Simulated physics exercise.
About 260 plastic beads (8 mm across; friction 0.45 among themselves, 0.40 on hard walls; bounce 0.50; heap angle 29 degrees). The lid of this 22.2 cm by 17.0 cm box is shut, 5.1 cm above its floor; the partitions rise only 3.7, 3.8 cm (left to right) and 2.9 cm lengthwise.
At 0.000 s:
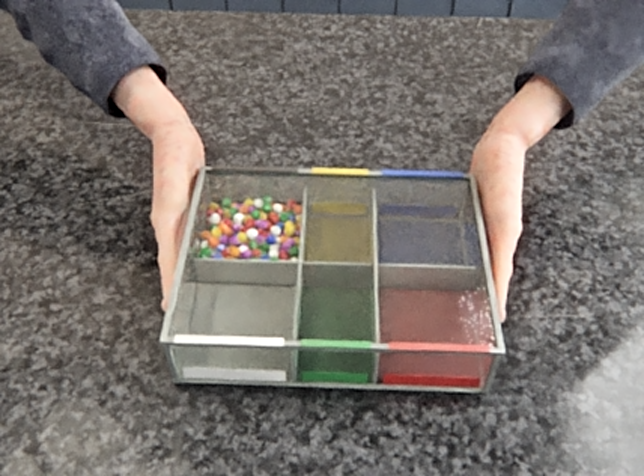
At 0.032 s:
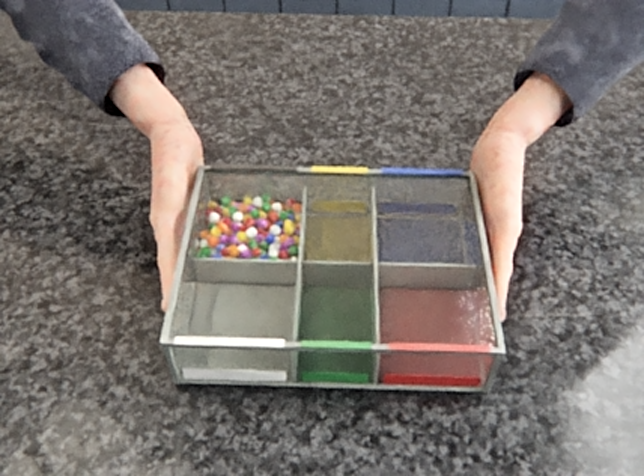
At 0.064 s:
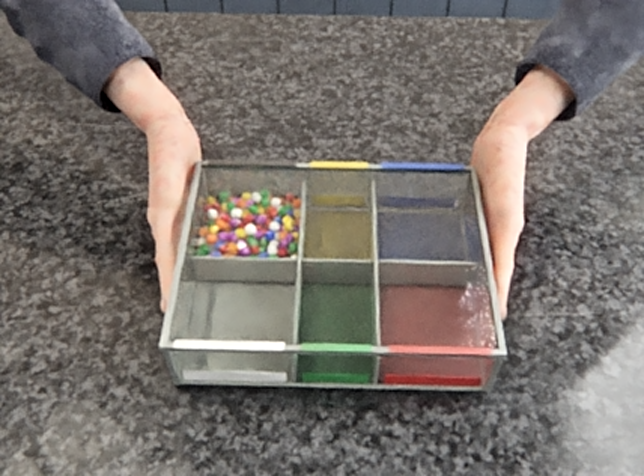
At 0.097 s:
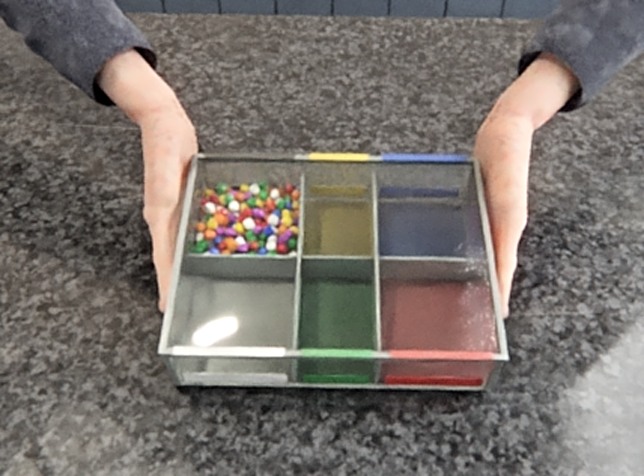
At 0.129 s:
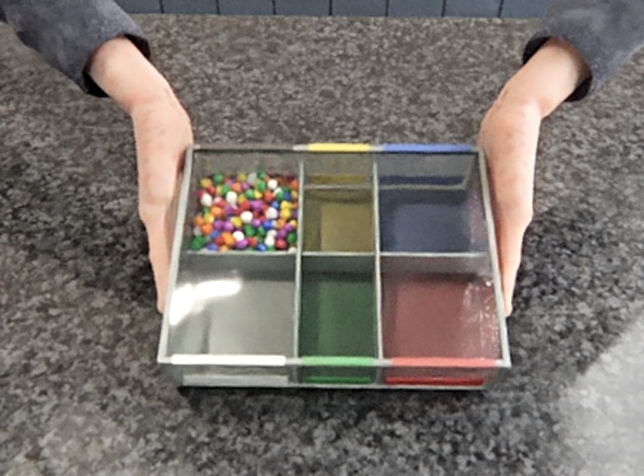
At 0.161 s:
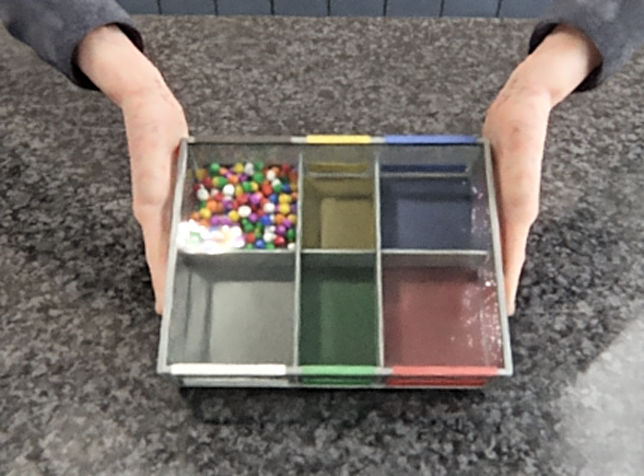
Two hands tilting a shallow, clear-topped divided box toward the camera, multicoloured beads staying in its back left compartment.
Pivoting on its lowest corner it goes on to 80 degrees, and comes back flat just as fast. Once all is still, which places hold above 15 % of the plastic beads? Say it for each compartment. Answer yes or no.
Red no, blue no, green no, yellow no, white yes, black yes.
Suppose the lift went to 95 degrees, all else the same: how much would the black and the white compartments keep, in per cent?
Then: Black 30, white 65.
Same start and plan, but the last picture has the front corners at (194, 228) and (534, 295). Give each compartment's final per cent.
Red 0; blue 0; green 0; yellow 5; white 0; black 95.
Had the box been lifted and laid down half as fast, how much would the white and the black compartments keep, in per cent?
In that case white 60, black 40.
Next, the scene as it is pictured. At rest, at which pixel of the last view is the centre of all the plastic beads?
Near (241, 333).
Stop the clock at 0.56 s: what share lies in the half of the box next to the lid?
Some 60 per cent.
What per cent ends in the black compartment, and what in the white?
Black 40; white 55.
Then, at 0.56 s, tilt 79 degrees; white 25 %, black 75 %.
After 0.82 s, tilt 31 degrees; white 55 %, black 40 %.
Then, at 1.19 s, tilt 0 degrees; white 55 %, black 40 %.
In the end, at 1.8 s, red 0 %, blue 0 %, green 0 %, yellow 0 %, white 55 %, black 40 %.
